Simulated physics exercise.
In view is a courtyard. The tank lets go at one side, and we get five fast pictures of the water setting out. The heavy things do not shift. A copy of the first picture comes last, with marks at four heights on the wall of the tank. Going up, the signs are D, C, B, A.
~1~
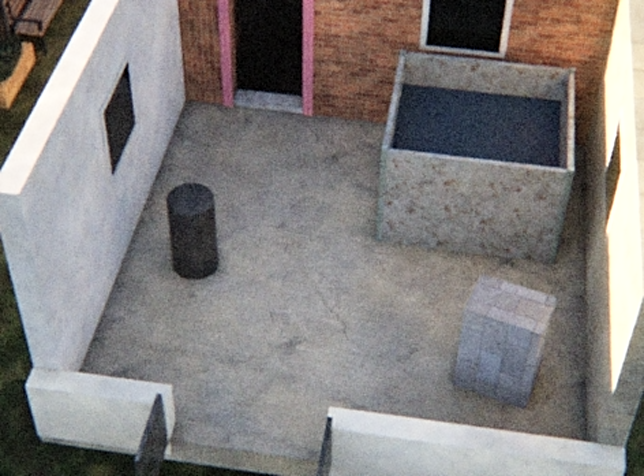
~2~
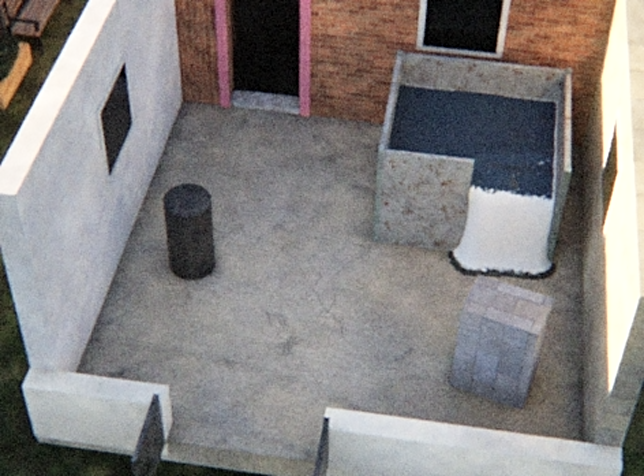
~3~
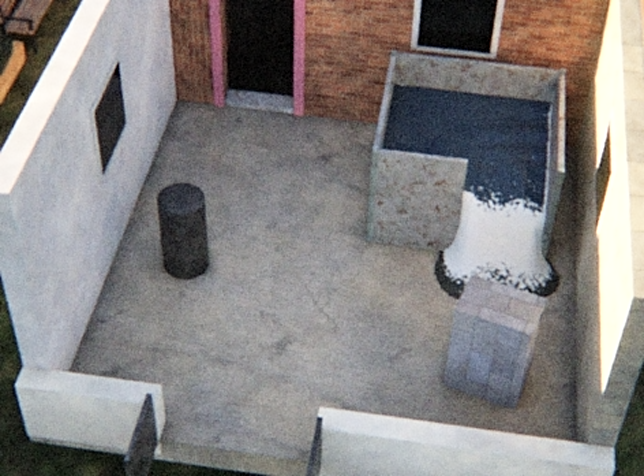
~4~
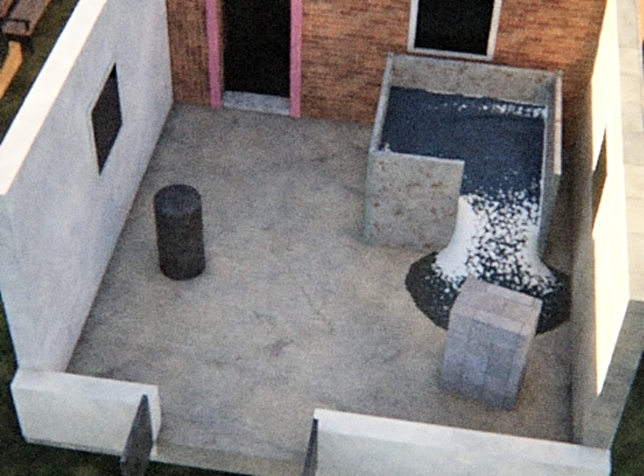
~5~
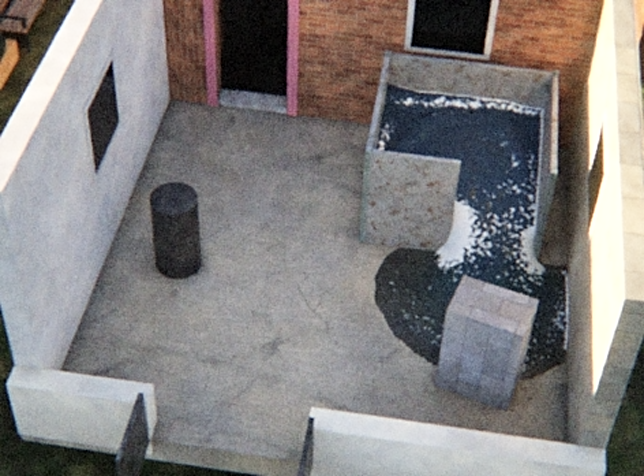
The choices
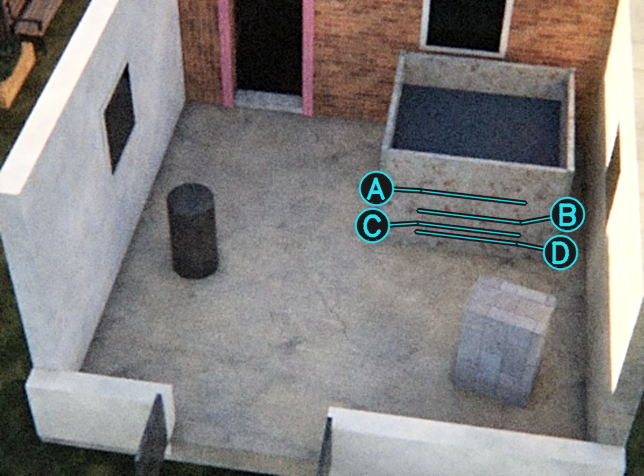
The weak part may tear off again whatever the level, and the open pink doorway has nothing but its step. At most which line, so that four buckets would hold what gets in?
Level B just does it.
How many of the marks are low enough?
Three of the four.
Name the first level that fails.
It is A.
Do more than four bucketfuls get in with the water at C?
No, not at all.
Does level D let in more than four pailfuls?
No.
On the marked copy, A at (472, 196); B at (469, 216); C at (467, 229); D at (466, 237); from the bottom up D, C, B, A.
If A is chosen, about 10 bucketfuls get in.
If B is chosen, a splash gets over, under a bucket.
If C is chosen, nothing gets over.
If D is chosen, nothing gets over.
